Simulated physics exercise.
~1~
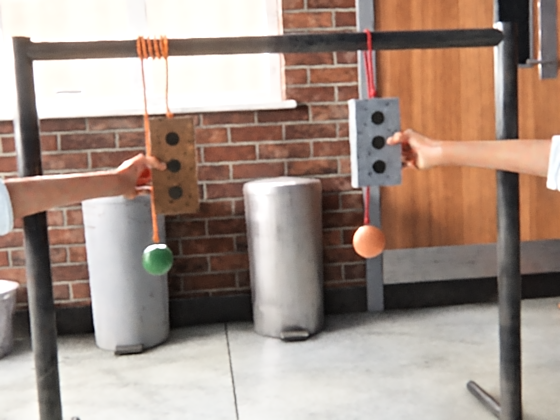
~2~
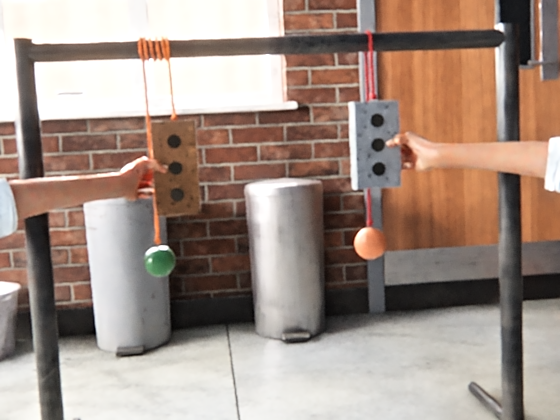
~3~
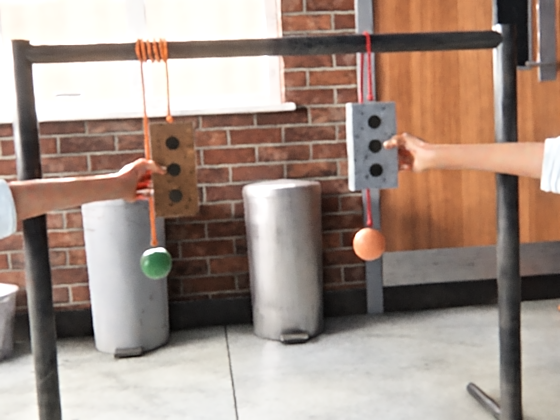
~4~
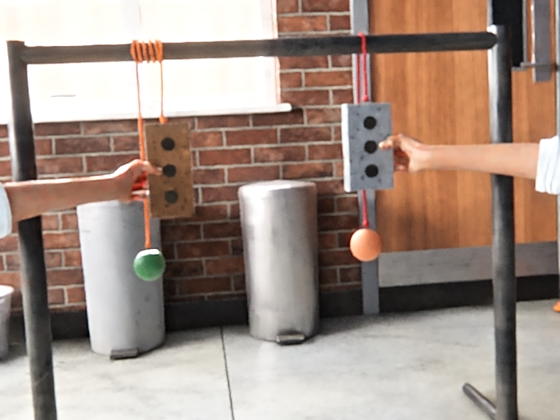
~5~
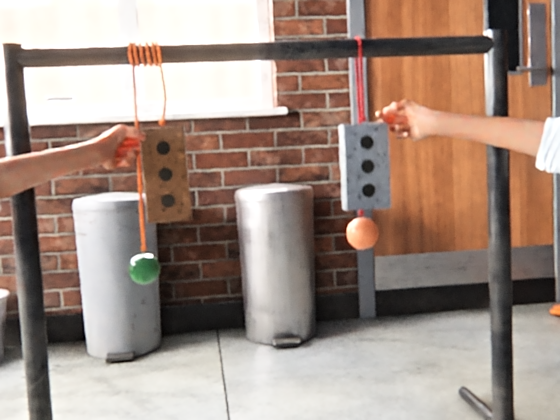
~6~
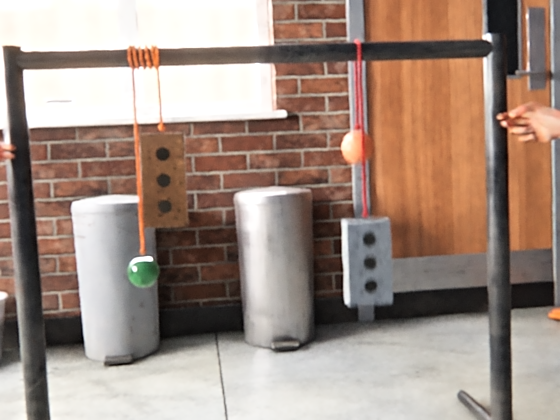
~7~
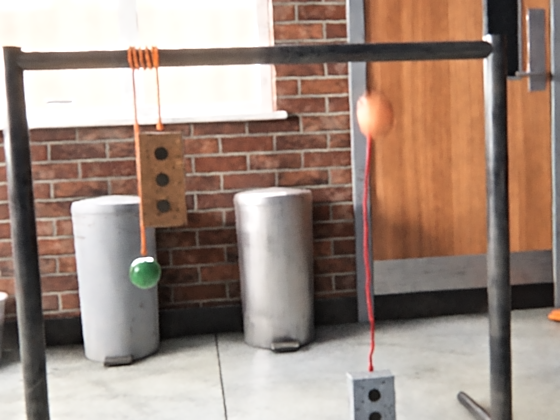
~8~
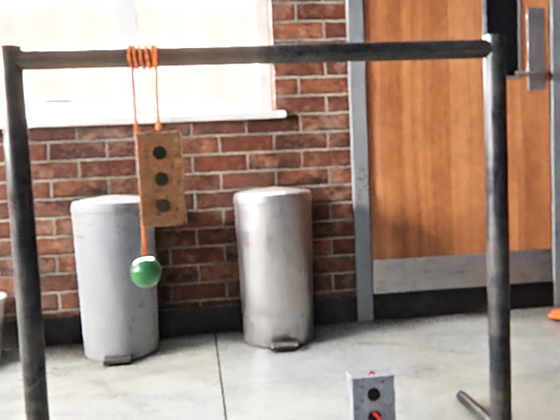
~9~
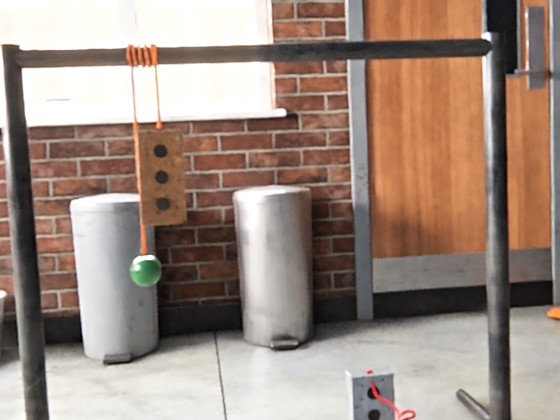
A gray block on the right dropped to the floor after two hands let go of the blocks hanging from a rail, yanking its orange ball upward and its red cord off the bar, while the brown block and green ball on the left stayed hanging.
